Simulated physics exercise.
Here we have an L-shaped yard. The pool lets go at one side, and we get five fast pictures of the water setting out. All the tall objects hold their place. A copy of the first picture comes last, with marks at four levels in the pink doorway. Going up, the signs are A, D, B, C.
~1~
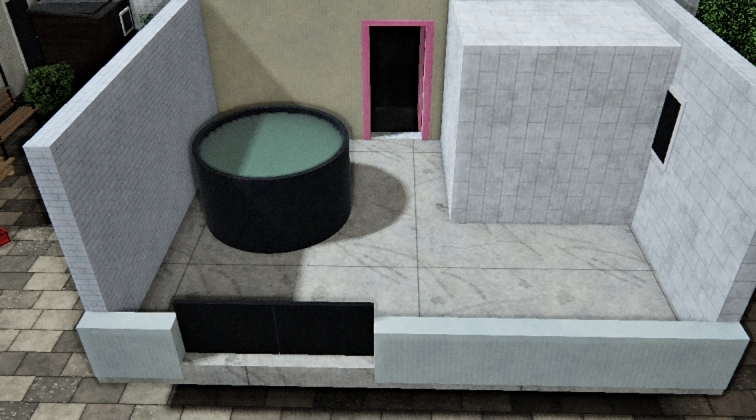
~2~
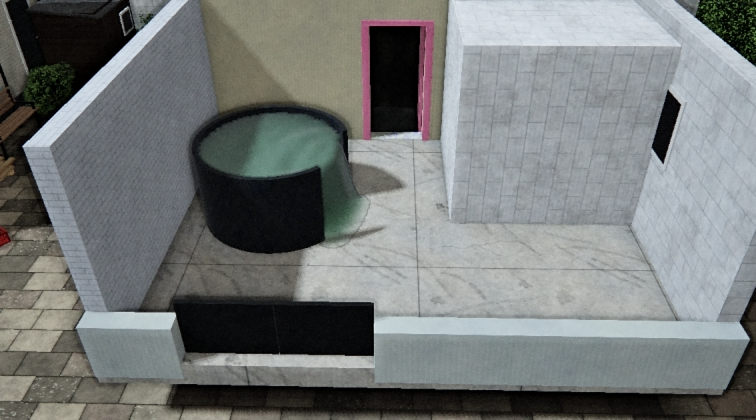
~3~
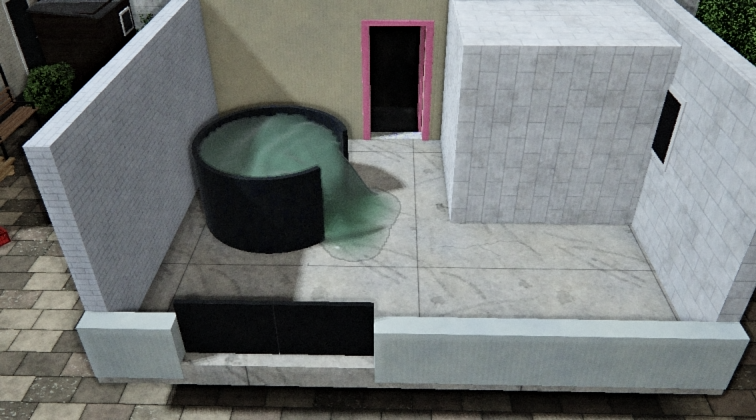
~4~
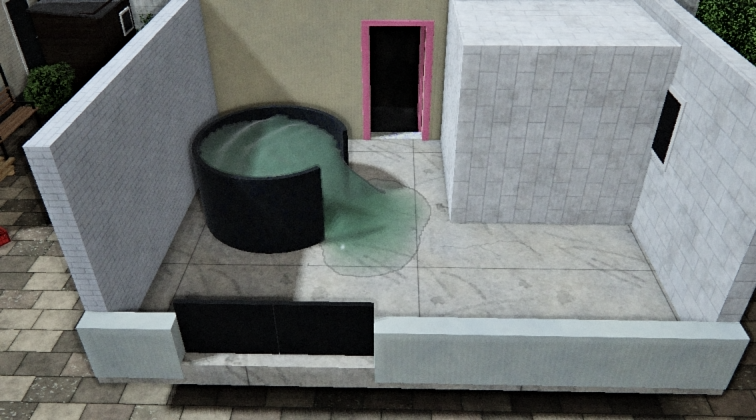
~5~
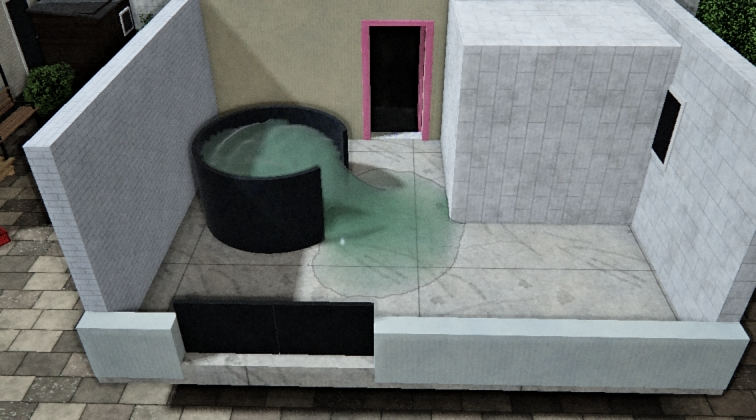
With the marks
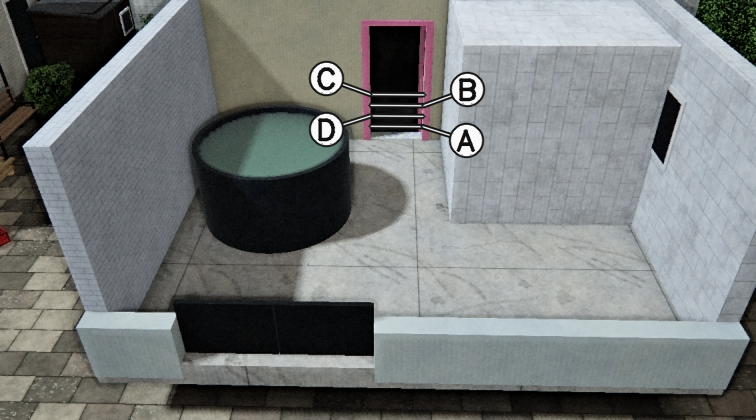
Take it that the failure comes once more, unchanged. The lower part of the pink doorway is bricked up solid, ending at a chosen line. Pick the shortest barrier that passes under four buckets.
Take A.
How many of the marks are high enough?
All of them.
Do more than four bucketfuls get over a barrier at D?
No.
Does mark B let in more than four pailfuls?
No, that is safe.
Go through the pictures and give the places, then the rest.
The first frame shows water in the pool at rest, its middle at (272, 144); foot of the pink doorway at (396, 139); shut gate at (275, 311).
In the second frame, 2 % of the ground under water, visible out to (353, 194).
In the third frame, 5 % of the ground under water, visible out to (369, 254).
In the fourth frame, 10 % of the ground under water, visible out to (392, 266).
In the fifth frame, 18 % of the ground under water, visible out to (443, 267).
In white, A at (396, 126); B at (397, 105); C at (397, 94); D at (396, 116); from the bottom up A, D, B, C.
Choosing A, a bucket or two gets in.
Choosing B, nothing gets over.
Choosing C, nothing gets over.
Choosing D, nothing gets over.
